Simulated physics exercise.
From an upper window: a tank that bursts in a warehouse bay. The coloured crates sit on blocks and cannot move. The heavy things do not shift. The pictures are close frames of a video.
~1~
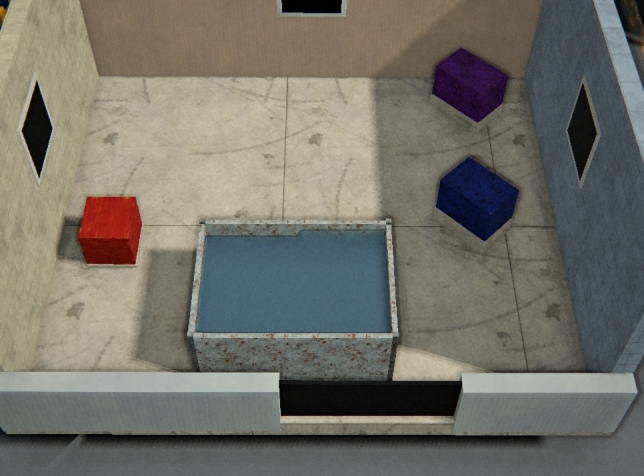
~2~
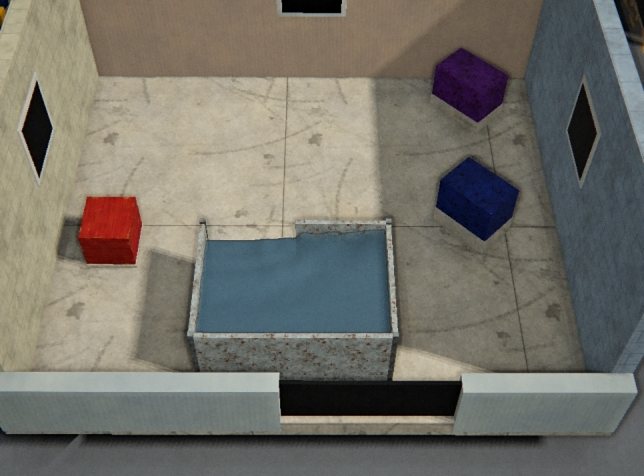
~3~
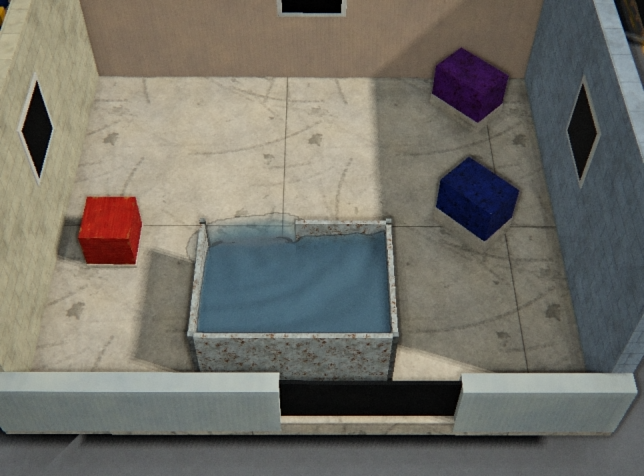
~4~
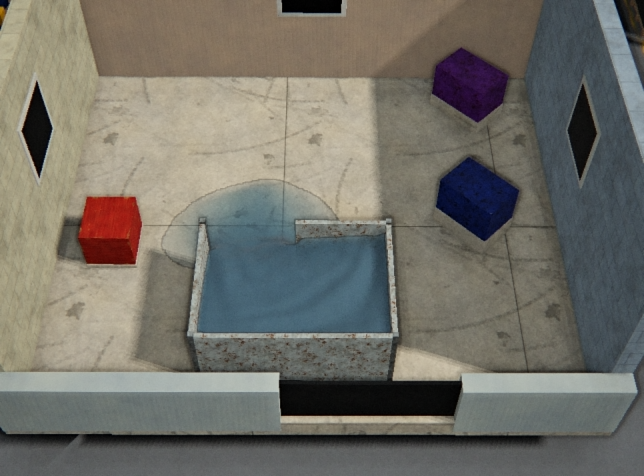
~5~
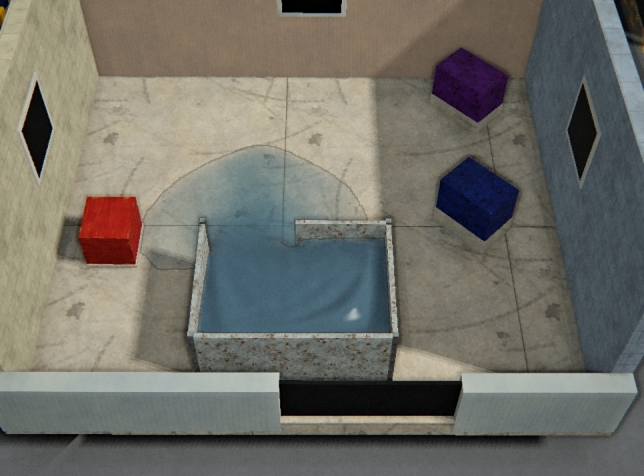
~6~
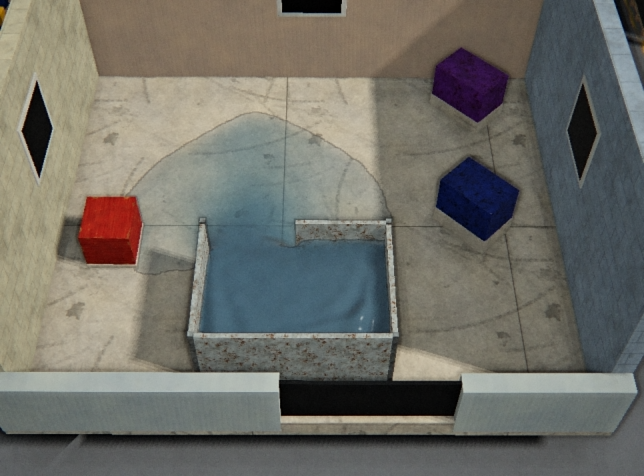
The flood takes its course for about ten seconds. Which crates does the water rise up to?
The red crate gets wet; the purple crate gets wet; the blue crate stays dry.
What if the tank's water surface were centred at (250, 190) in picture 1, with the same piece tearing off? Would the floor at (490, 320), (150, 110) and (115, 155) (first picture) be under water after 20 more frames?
One after the other: Dry, awash, wet.
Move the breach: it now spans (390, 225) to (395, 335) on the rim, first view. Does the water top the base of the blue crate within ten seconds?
In short: The blue crate is topped.
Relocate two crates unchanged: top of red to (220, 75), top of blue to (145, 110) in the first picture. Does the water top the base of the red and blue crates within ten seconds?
One by one: The red crate is topped, the blue crate gets wet.
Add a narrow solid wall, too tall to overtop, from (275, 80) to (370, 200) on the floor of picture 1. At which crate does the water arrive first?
The crate marked red.
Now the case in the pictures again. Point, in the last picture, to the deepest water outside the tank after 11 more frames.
At about (134, 79).
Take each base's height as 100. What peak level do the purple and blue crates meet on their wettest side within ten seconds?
Roughly 140 per cent, then 60 per cent.
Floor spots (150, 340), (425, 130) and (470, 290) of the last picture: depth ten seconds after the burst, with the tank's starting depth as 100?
About 10, 14 and 8 per cent.
A moment on, water covers 50 % of the floor; the red crate water round its plinth, the purple crate not reached, the blue crate water round its plinth.
Next, water covers 50 % of the floor; the red crate water round its plinth, the purple crate water round its plinth, the blue crate water round its plinth.
Then, water covers 60 % of the floor; the red crate water round its plinth, the purple crate water round its plinth, the blue crate water round its plinth.
Later, water covers 90 % of the floor; the red crate water round its plinth, the purple crate water round its plinth, the blue crate water round its plinth.
In the end, water covers 100 % of the floor; the red crate was topped, the purple crate was topped, the blue crate stayed above the water.
